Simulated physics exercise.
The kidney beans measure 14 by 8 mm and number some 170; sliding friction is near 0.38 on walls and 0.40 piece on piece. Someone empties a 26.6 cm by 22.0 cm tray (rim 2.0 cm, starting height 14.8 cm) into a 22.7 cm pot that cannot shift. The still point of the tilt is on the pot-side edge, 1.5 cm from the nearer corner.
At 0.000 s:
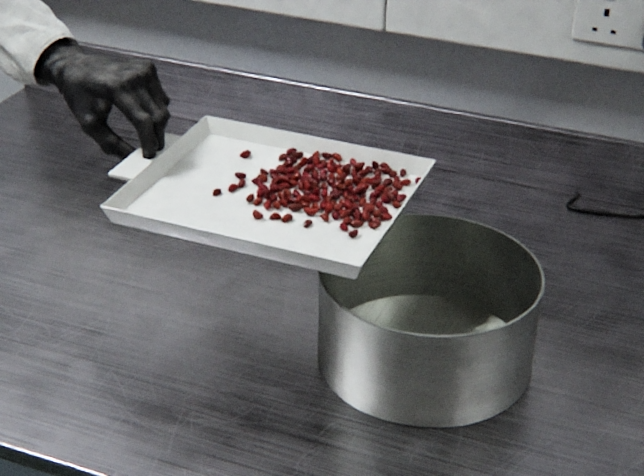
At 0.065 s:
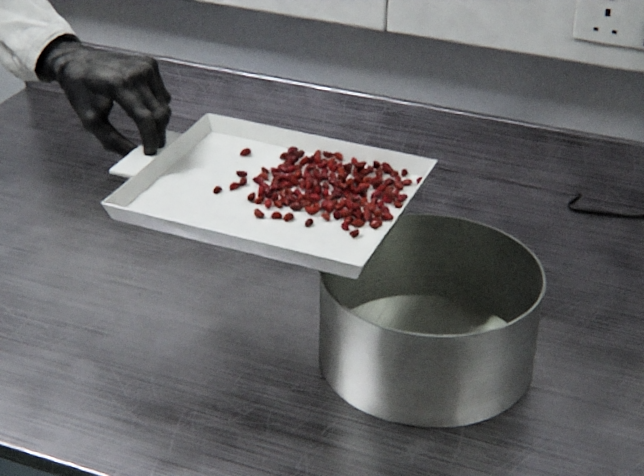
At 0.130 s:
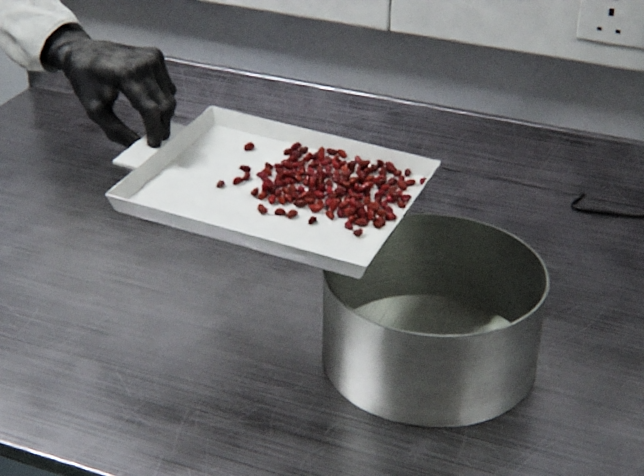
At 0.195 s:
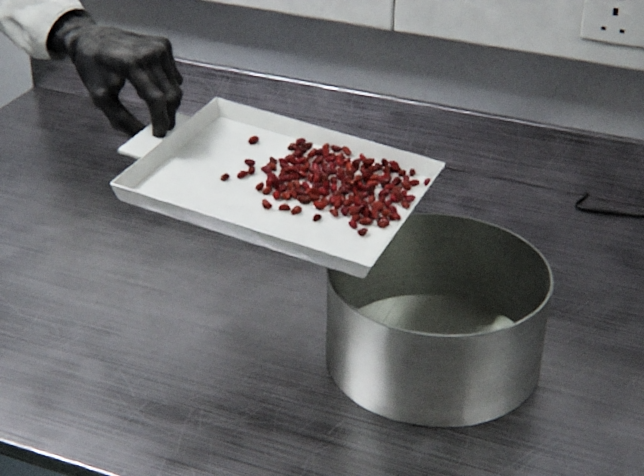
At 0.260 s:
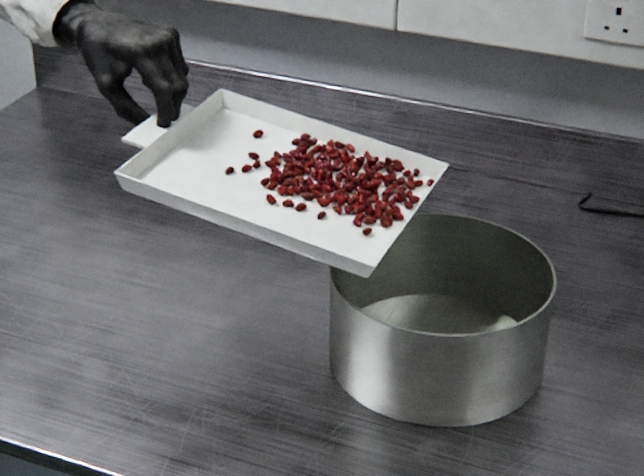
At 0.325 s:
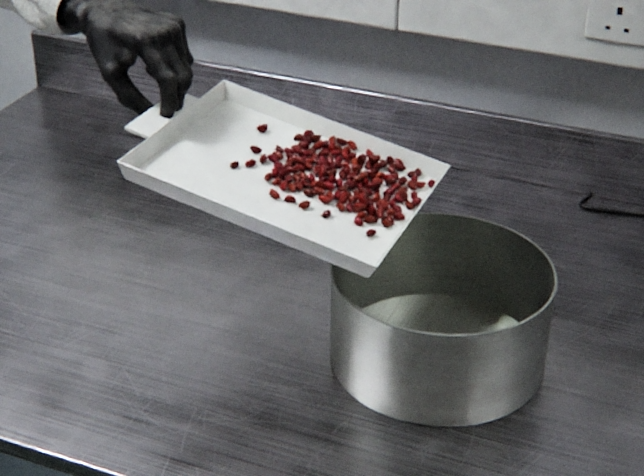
The video shows a dark-gloved hand holding a white tray of red kidney beans over the rim of a round metal pot on a counter, gradually raising the handle end so the tray slopes down to the right.
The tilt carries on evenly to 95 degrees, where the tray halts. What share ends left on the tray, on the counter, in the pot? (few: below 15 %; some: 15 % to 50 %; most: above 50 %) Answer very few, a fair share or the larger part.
Tray very few, counter a fair share, pot the larger part.
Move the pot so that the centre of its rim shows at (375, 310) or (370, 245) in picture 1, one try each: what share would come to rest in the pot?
About 20 and 95 per cent.
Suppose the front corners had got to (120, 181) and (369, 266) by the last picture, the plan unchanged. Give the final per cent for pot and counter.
Pot 10, counter 90.
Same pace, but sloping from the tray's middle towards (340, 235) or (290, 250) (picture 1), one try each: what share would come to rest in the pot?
Some 85 and 5 per cent.
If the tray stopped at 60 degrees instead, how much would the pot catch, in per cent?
It would be near 25 per cent.
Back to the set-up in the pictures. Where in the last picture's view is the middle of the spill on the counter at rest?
Near (468, 281).
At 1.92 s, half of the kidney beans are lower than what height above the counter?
Roughly 14 cm.
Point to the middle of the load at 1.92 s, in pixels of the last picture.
Around (423, 211).
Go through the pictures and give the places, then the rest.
Tray tilt 0 degrees, front corners at (110, 204) and (356, 261); middle of the pieces at (324, 186); pot at (431, 270), in the first frame.
Tray tilt 1 degrees, front corners at (112, 201) and (358, 260); middle of the pieces at (325, 186), in the second frame.
Tray tilt 3 degrees, front corners at (115, 193) and (362, 260); middle of the pieces at (329, 183), in the third frame.
Tray tilt 6 degrees, front corners at (120, 182) and (366, 260), lowest corner right back; middle of the pieces at (334, 180), in the fourth frame.
Tray tilt 8 degrees, front corners at (124, 171) and (371, 260), lowest corner right back; middle of the pieces at (339, 177), in the fifth frame.
Tray tilt 11 degrees, front corners at (127, 161) and (372, 260), lowest corner right back; middle of the pieces at (342, 175); pot at (443, 269). The tray's pace is about 40 degrees a second, in the sixth frame.
After 1.28 s, tilt 50 degrees; the tray holds 100 %, the pot 0 %.
After 1.92 s, tilt 76 degrees; the tray holds 75 %, the pot 15 %.
Then, at 2.60 s, tilt 95 degrees; the tray holds 0 %, the pot 75 %.
At rest (3.2 s), tray 0 %, counter 25 %, pot 75 %.
